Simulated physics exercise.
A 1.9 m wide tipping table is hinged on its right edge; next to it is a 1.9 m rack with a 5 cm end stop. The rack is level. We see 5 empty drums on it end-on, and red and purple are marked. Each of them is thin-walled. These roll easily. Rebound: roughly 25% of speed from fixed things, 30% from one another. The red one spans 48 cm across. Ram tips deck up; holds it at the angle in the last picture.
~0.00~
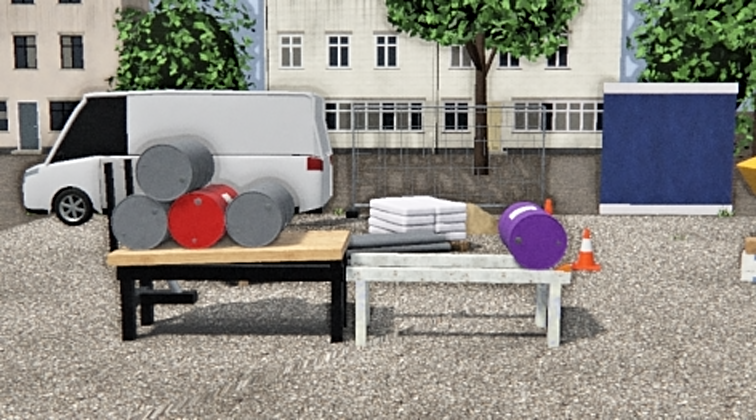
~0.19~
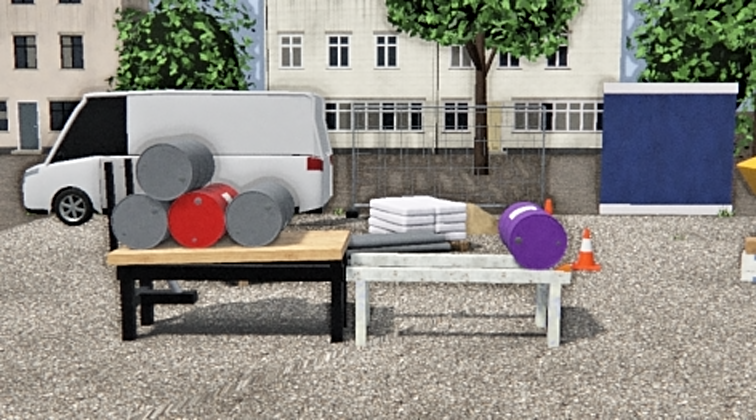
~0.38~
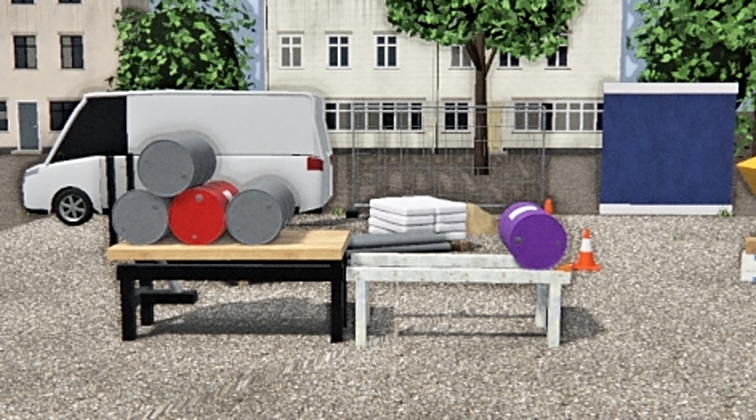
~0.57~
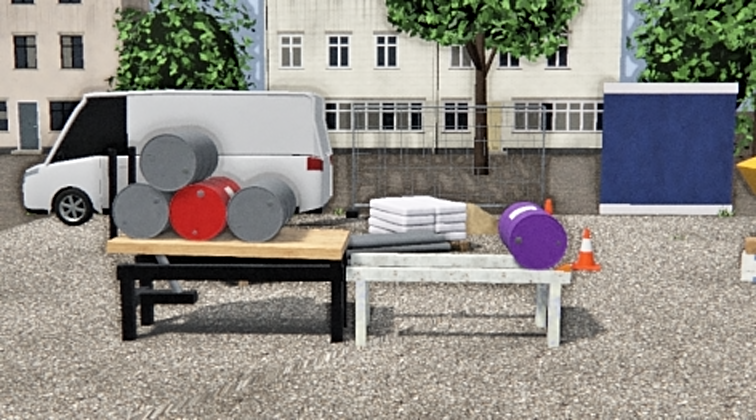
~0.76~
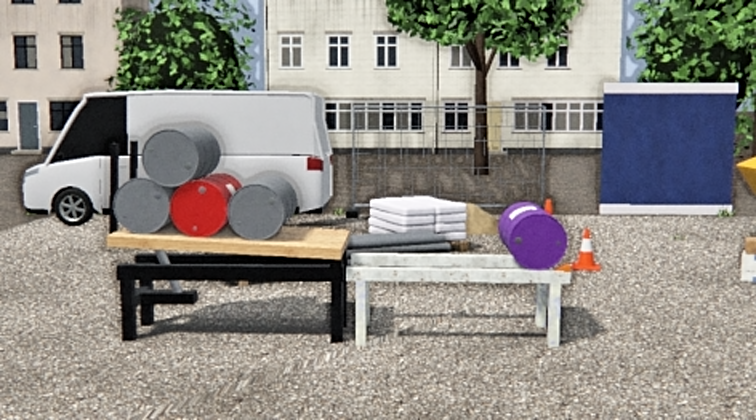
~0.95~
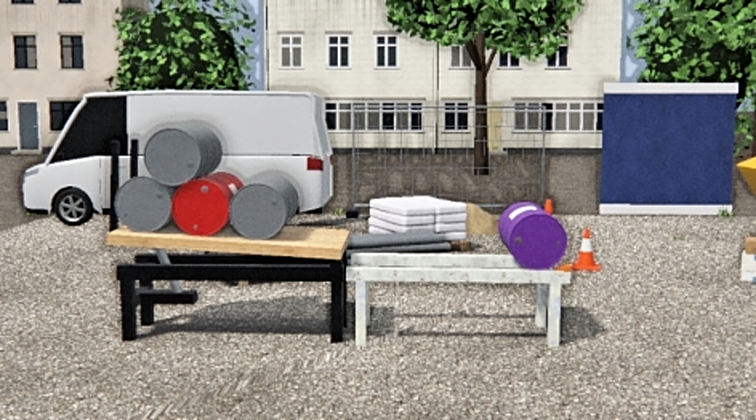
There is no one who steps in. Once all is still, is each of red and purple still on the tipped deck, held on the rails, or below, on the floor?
Once still, red is held on the rails, purple is held on the rails.
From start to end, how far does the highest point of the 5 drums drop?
Roughly 15 cm.
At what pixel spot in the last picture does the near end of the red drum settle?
(438, 241), roughly.
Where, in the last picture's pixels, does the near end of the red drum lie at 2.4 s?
Position: About (236, 211).
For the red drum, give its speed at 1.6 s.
Near 0.2 m/s at that time.
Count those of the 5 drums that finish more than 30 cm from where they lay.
4.
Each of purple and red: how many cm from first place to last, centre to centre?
Purple: 15; red: 200.
Then, 1.6 s in, red is on the deck, 110 cm from the hinge, rolling right; purple is on the rack, 25 cm from the rack's far end; 0 of 5 over the stop.
Then, 2.4 s in, red is on the deck, 90 cm from the hinge, rolling right; still the same for purple; 0 of 5 over the stop.
Then, 3.3 s in, red is on the deck, 50 cm from the hinge, rolling right; still the same for purple; 0 of 5 over the stop.
Then, 4.3 s in, red is on the rack, 180 cm from the rack's far end, rolling right; still the same for purple; 0 of 5 over the stop.
In the end (6.7 s), red is on the rack, 110 cm from the rack's far end; purple is on the rack, 15 cm from the rack's far end; 0 of 5 over the stop.
